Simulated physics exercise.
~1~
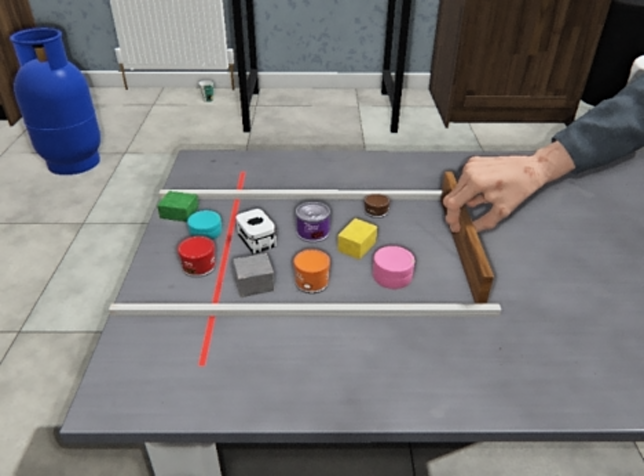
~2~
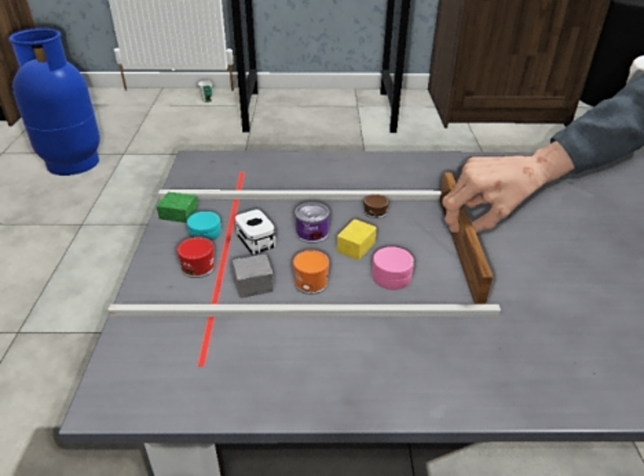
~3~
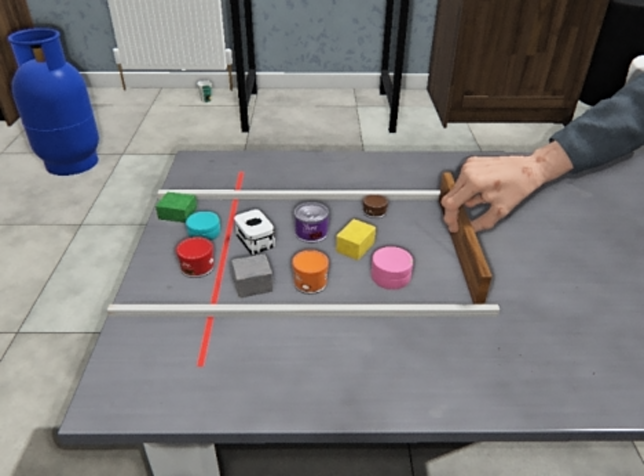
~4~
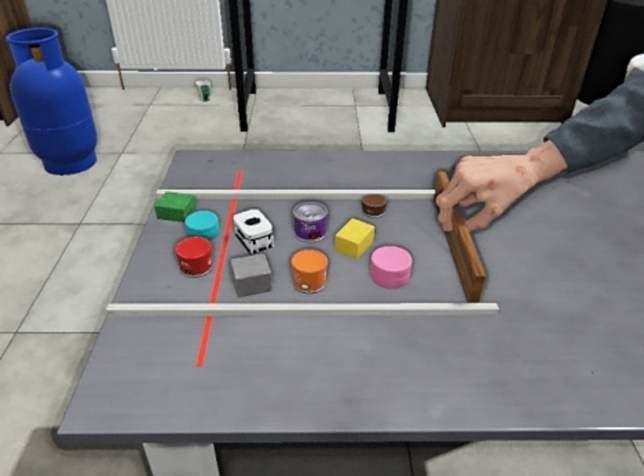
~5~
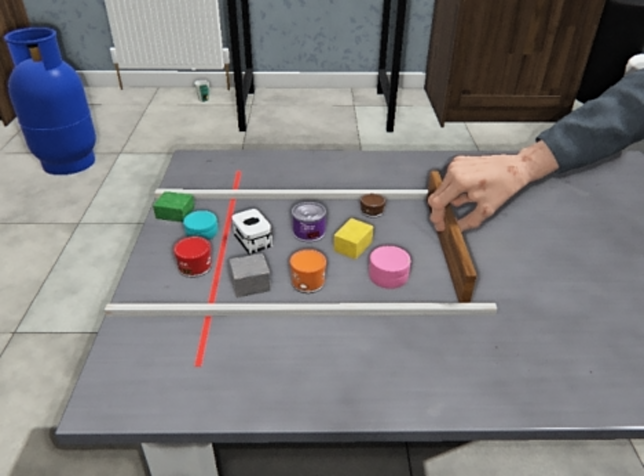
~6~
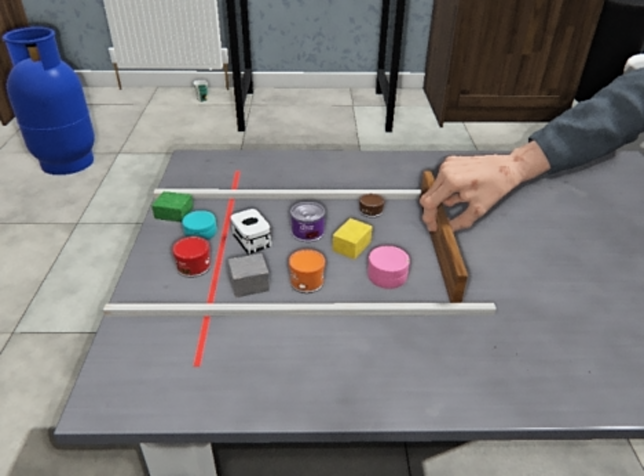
A hand slides a wooden board slightly left between two rails toward ten small scattered objects.
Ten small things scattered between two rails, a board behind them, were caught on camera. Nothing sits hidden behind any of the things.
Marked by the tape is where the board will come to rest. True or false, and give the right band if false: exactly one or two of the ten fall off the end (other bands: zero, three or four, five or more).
False, zero fall off.
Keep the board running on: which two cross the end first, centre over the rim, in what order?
The order is the turquoise lid, then the red pot.
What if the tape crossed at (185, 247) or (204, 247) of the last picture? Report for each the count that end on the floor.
Tallies in order: 1 and 1.
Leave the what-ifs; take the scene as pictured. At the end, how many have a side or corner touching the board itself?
It adds up to 5.
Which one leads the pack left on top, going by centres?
That's the turquoise lid.
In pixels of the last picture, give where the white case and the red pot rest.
(179, 229), and the other (160, 253).
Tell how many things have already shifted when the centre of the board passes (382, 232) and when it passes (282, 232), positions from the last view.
The first number is 2, the next one 7.
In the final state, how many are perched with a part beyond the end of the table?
1 is the number.
Early on, none off yet; green block at rest near (173, 206); turquoise lid at rest near (200, 226); red pot at rest near (192, 257).
Finally, the number that fall off is zero.
